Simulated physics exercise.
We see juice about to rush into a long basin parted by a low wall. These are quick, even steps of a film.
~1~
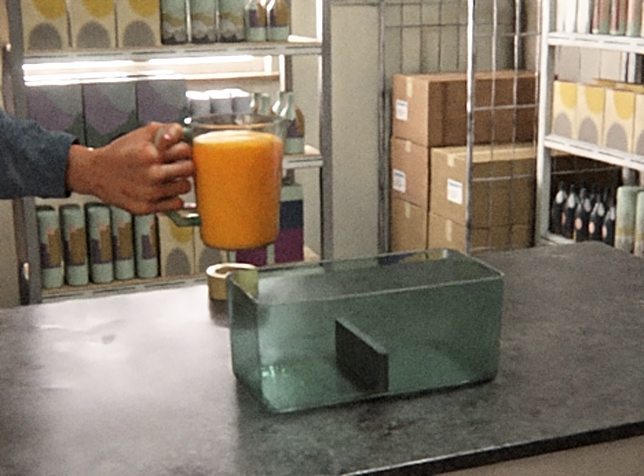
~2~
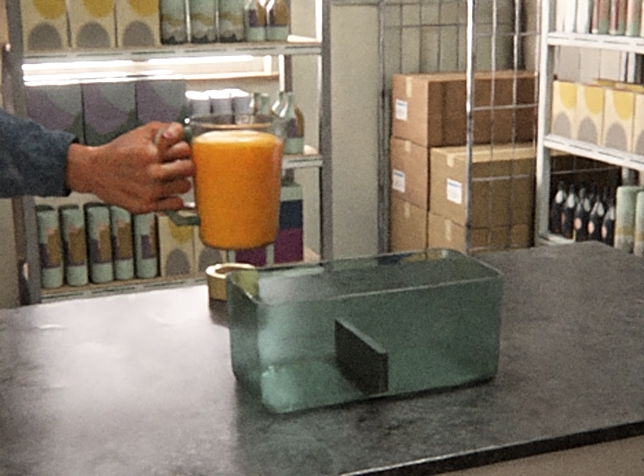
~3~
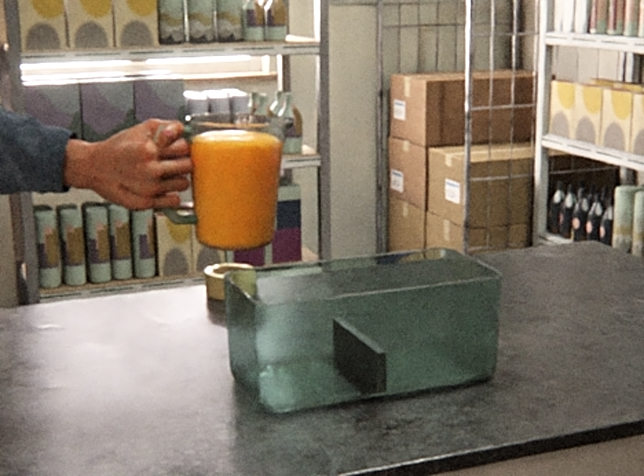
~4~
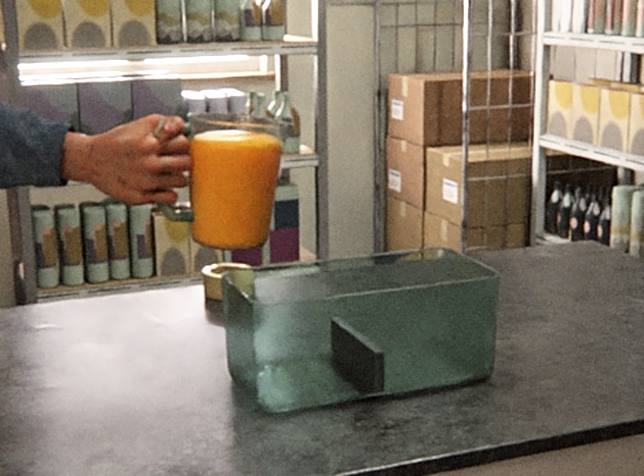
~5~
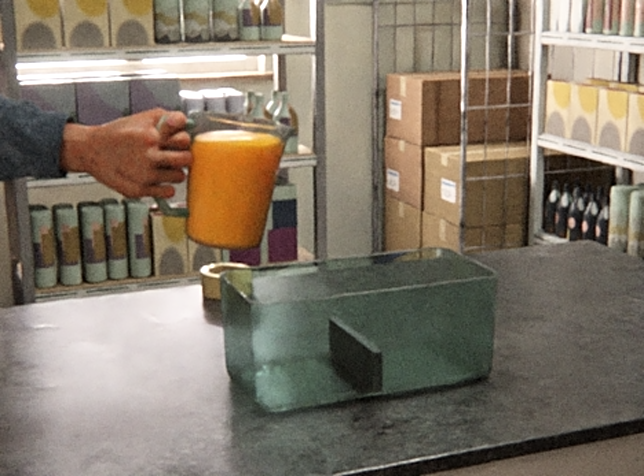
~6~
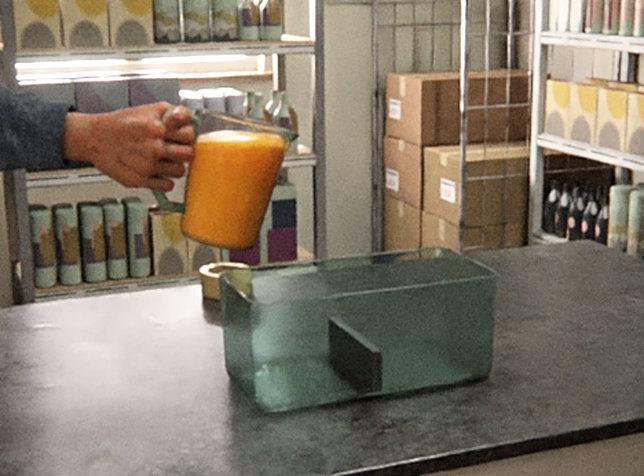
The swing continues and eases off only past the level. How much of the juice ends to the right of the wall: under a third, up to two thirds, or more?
It comes to from a third to two thirds.
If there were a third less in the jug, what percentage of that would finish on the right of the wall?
Some 15 per cent.
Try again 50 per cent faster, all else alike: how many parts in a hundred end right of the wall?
It comes to 25 per cent or so.
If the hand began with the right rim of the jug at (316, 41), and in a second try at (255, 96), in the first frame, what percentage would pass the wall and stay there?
First some 90, then 5 per cent.
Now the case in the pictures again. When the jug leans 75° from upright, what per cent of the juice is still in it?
About 75 per cent.
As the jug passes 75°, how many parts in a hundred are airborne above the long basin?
Some 15 per cent.
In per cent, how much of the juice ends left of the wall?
Some 55 per cent.
A moment on, the jug is tipped on its side and 76 per cent is still to pour, 1 is left of the wall and 7 right of it.
Next, the jug is tipped right over and 17 per cent is still to pour, 31 is left of the wall and 39 right of it.
Then the jug is tipped right over and 0 per cent is still to pour, 57 is left of the wall and 41 right of it.
Later the jug is tipped right over and 0 per cent is still to pour, 57 is left of the wall and 42 right of it.
At rest 57 per cent lies left of the wall, 42 right of it and 1 outside.
